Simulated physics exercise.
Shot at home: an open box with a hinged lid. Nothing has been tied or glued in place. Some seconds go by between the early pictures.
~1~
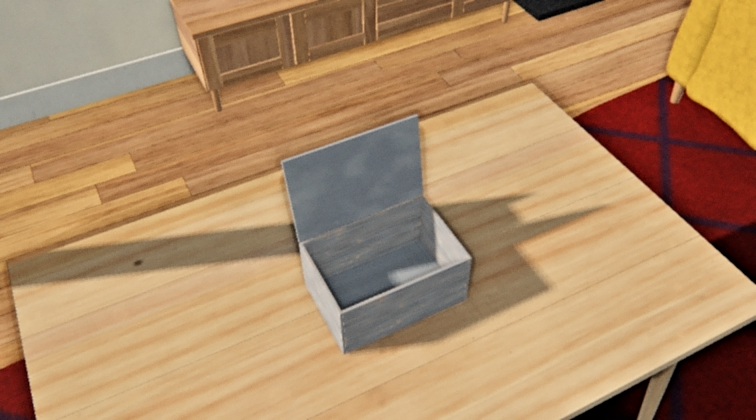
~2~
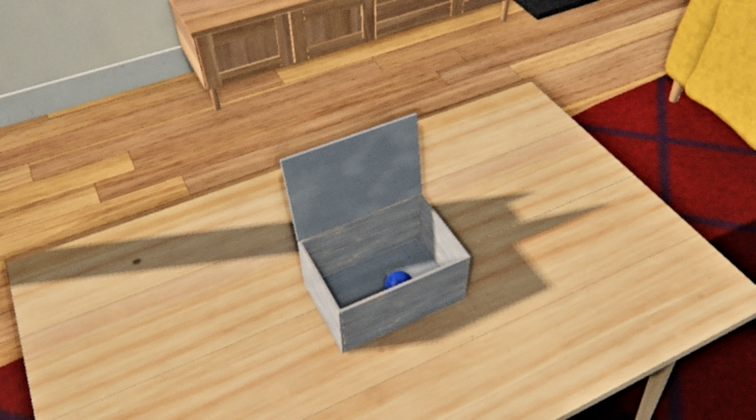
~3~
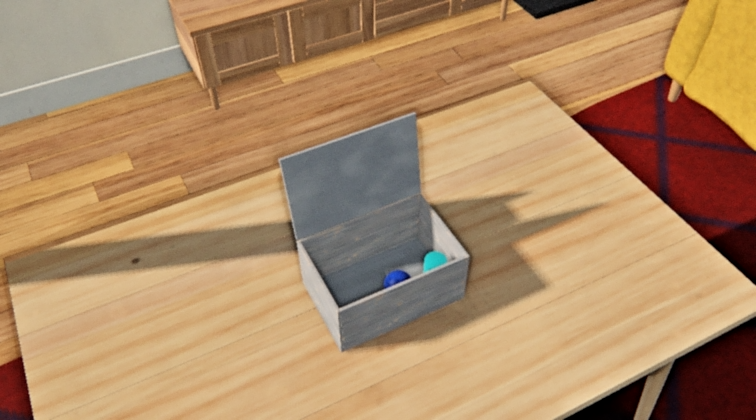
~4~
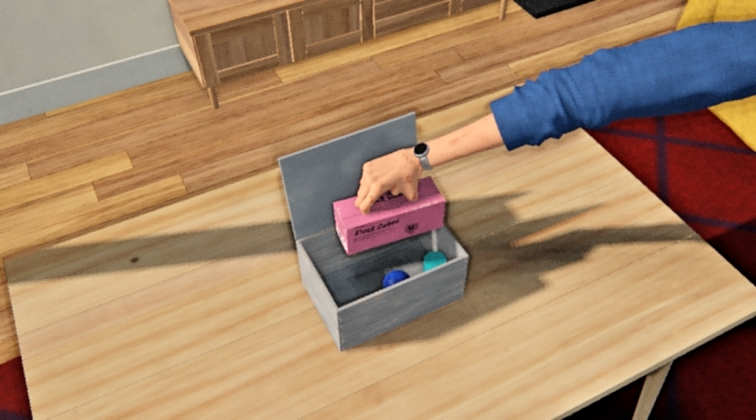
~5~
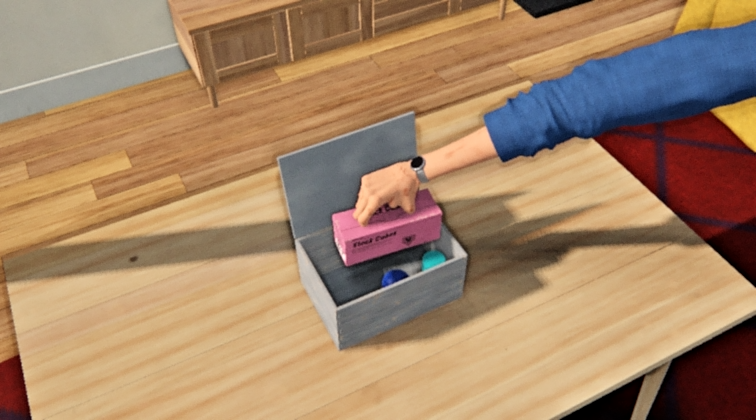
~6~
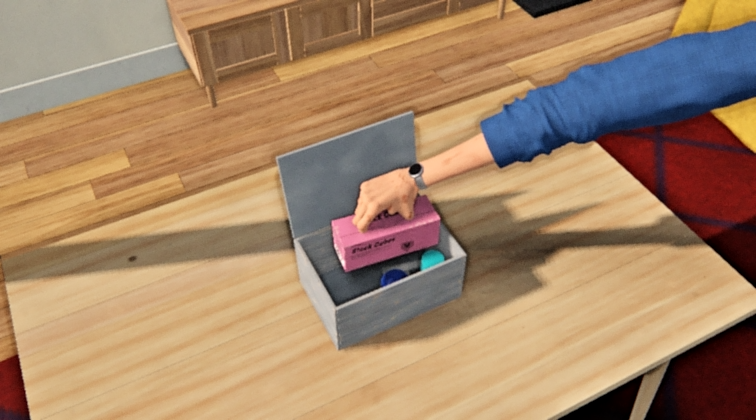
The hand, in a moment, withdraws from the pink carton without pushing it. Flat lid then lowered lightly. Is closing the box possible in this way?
Yes.
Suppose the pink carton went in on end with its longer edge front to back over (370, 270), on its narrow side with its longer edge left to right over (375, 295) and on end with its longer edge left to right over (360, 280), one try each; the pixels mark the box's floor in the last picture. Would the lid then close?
Lid left open; lid down; lid left open.
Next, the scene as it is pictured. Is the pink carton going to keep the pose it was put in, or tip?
Well, the pink carton ends up skewed.
Then, 0.90 s past the last view, lid starting down; pink carton on its side near (381, 258).
Then, 1.80 s past the last view, lid 41° above the rim; pink carton on its side near (381, 258).
Finally, lid shut; down or leaning hard in the box, pink carton; the other 2 still in place. Final places as the last picture's camera would see them, pink carton near (381, 258).
